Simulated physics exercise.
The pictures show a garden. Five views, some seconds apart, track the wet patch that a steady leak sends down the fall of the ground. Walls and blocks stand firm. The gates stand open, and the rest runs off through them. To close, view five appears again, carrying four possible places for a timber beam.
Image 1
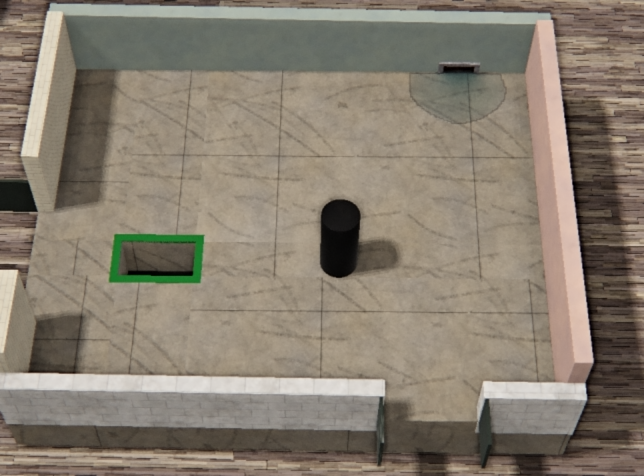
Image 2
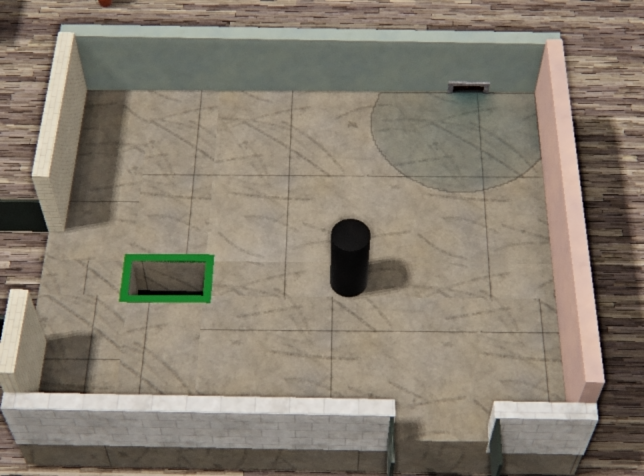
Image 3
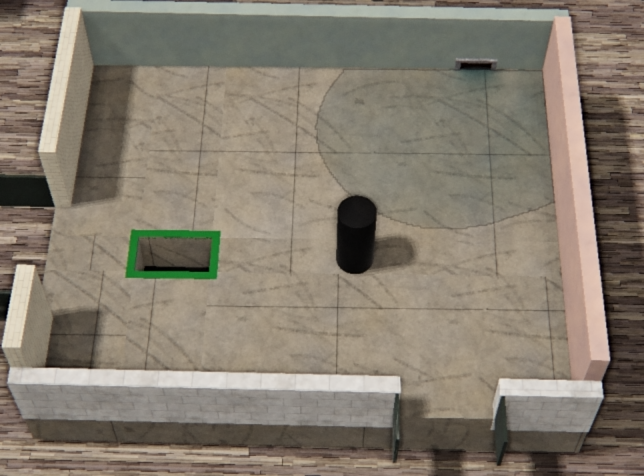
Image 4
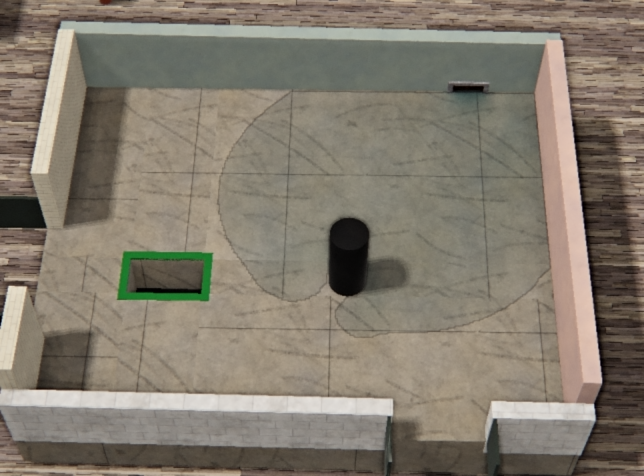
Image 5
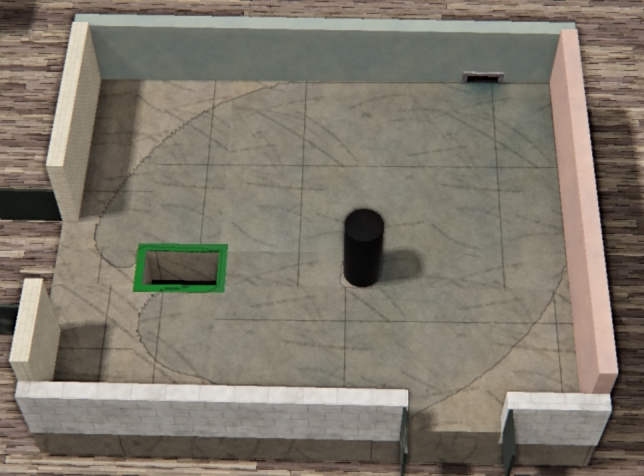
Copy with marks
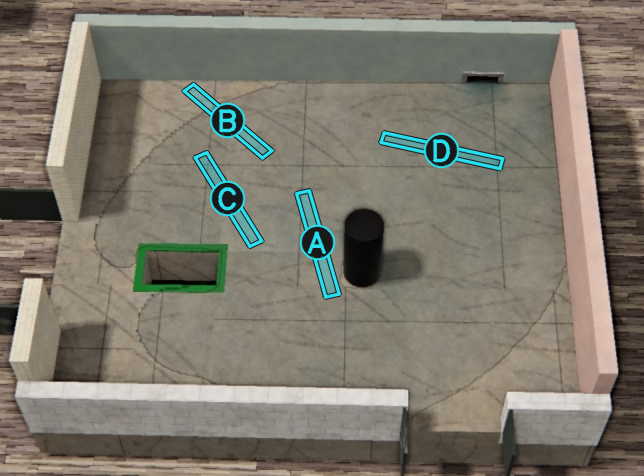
A walled garden courtyard paved in stone is seen from high above, with a grey-blue wall at the back, a pink wall on the right and whitish ones in front and at left. A black cylinder stands near the middle, right of a green-rimmed drain pit. From a small outfall at the back right, a thin sheet of water spreads around the cylinder and reaches the pit, while the camera shifts slightly.
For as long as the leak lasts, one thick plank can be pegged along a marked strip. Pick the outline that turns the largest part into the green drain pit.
B beats the others.
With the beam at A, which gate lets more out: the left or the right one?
More leaves on the left.
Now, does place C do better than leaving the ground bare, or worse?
Worse.
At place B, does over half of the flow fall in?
No.
In cyan, A from (302, 192) to (332, 295); B from (188, 87) to (267, 154); C from (201, 155) to (255, 243); D from (382, 137) to (501, 163).
For place A, about 19 % of the stream goes into the green drain pit, about 80 % out by the gates.
For place B, about 33 % of the stream goes into the green drain pit, about 67 % out by the gates.
For place C, about 24 % of the stream goes into the green drain pit, about 76 % out by the gates.
For place D, about 23 % of the stream goes into the green drain pit, about 77 % out by the gates.
